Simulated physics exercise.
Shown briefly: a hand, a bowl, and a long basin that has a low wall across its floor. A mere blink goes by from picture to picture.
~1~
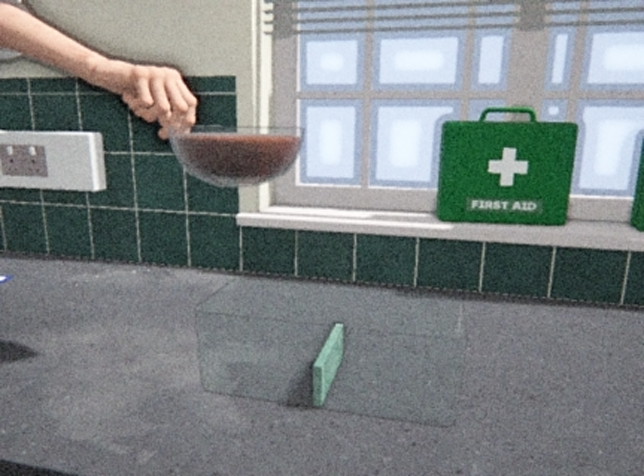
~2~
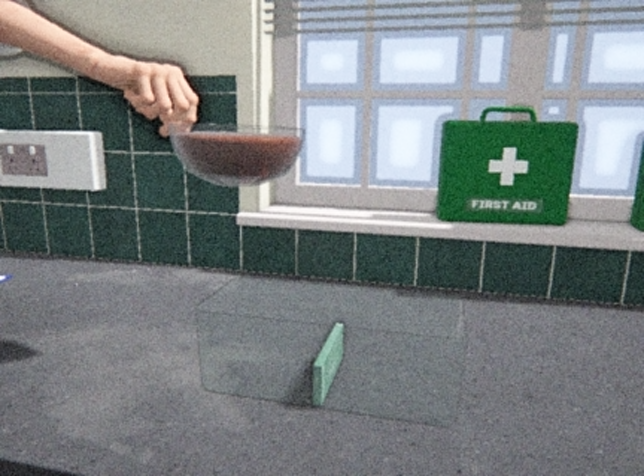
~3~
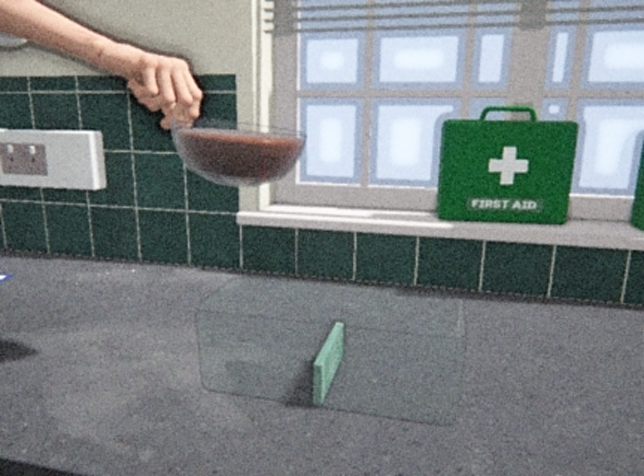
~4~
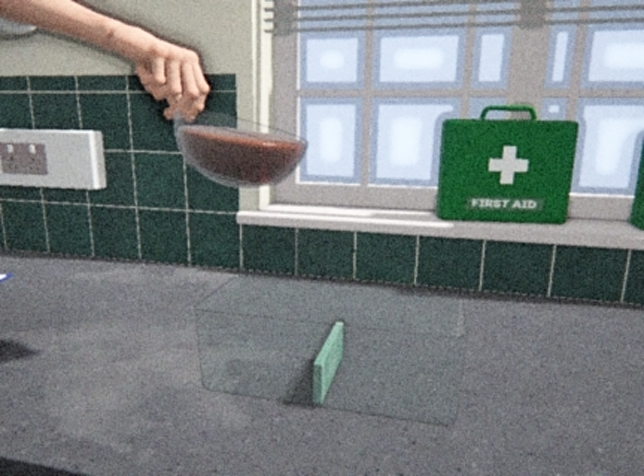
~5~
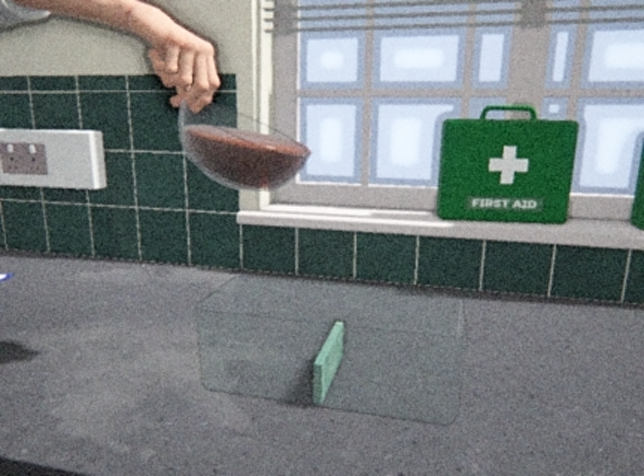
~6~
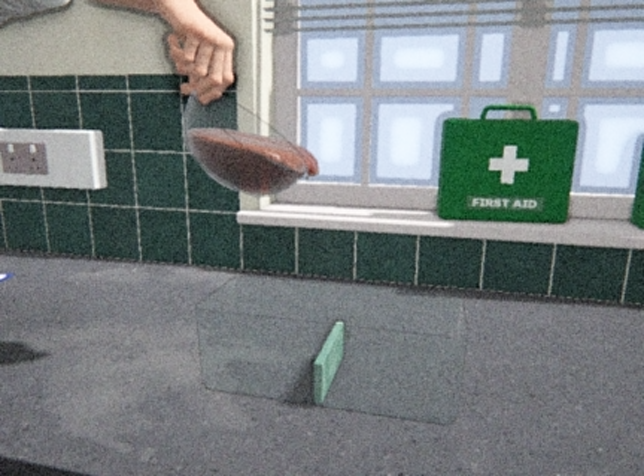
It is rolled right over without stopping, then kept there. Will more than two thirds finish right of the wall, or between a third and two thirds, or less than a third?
Right of the wall there will be between a third and two thirds.
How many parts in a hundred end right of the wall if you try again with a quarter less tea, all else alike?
My estimate is about 55 percent.
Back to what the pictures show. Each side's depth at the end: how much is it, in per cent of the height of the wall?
Levels: Left around 30 per cent, right around 40 per cent.
A moment on, the bowl is tipped right over and 4 per cent is still to pour, 1 is left of the wall and 39 right of it.
Next, the bowl is tipped right over and 0 per cent is still to pour, 30 is left of the wall and 50 right of it.
Then the bowl is tipped right over and 0 per cent is still to pour, 34 is left of the wall and 52 right of it.
Later the bowl is tipped right over and 0 per cent is still to pour, 35 is left of the wall and 55 right of it.
In the end 35 per cent lies left of the wall, 55 right of it and 10 outside.
